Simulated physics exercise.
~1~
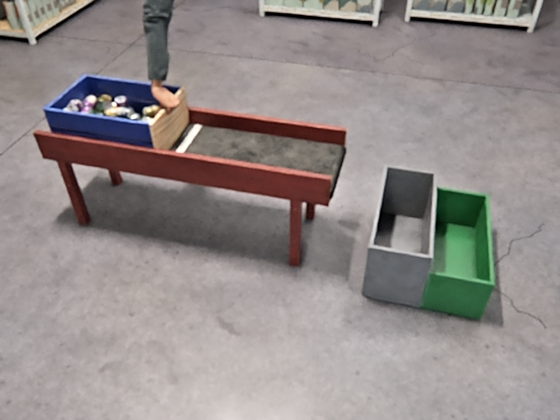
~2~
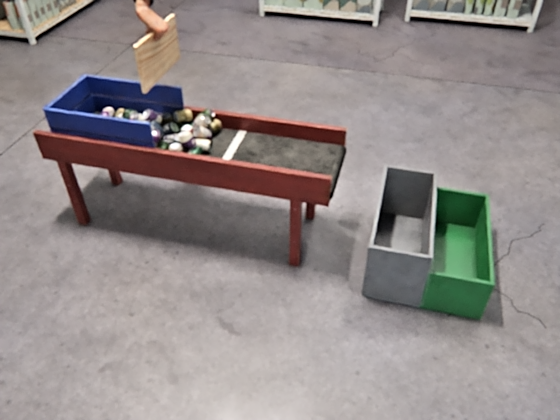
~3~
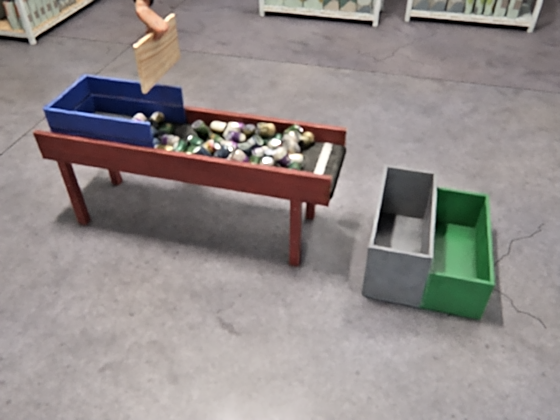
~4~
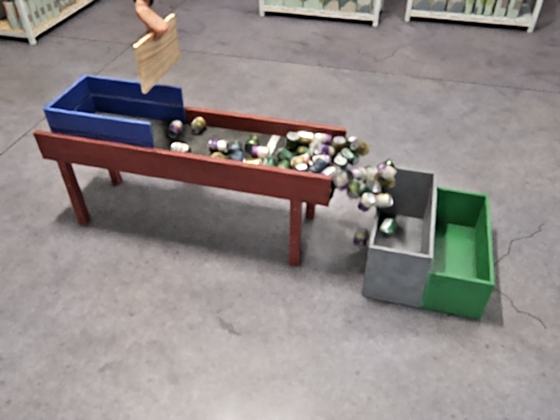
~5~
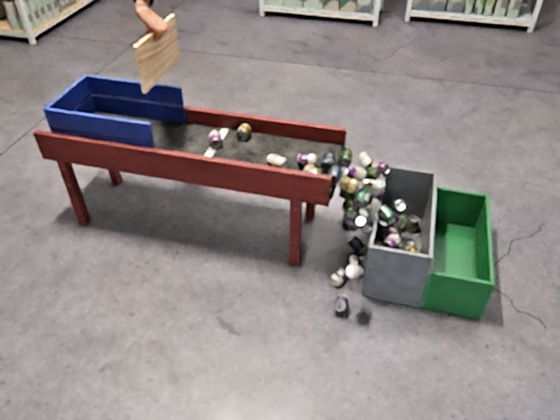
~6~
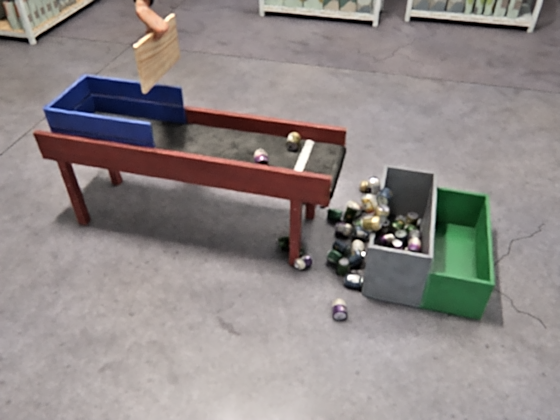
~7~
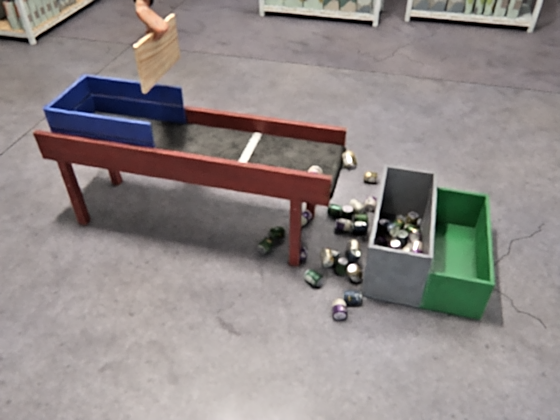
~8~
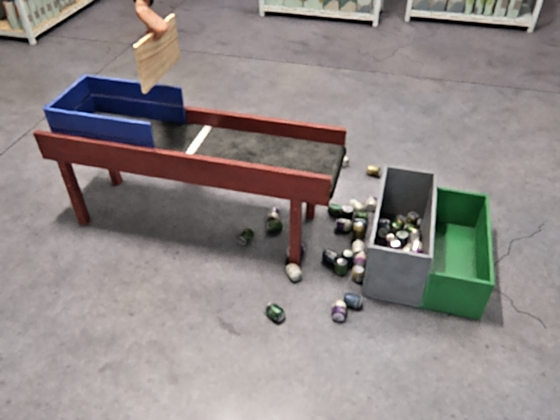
On a grey concrete floor, a red-framed belt with a blue pen at its left end stands short of a grey tote and a green bin. A hand lifts the wooden gate, and the mini cans spill out onto the dark belt, tumbling as they ride right. They pour off the end in a thick stream, some dropping into the grey tote and many falling in front of it. The last few cans follow, and several roll back left beneath the belt. At the end, the pen and belt are empty, the grey tote holds a pile, more cans lie scattered on the floor, and the green bin stays empty.
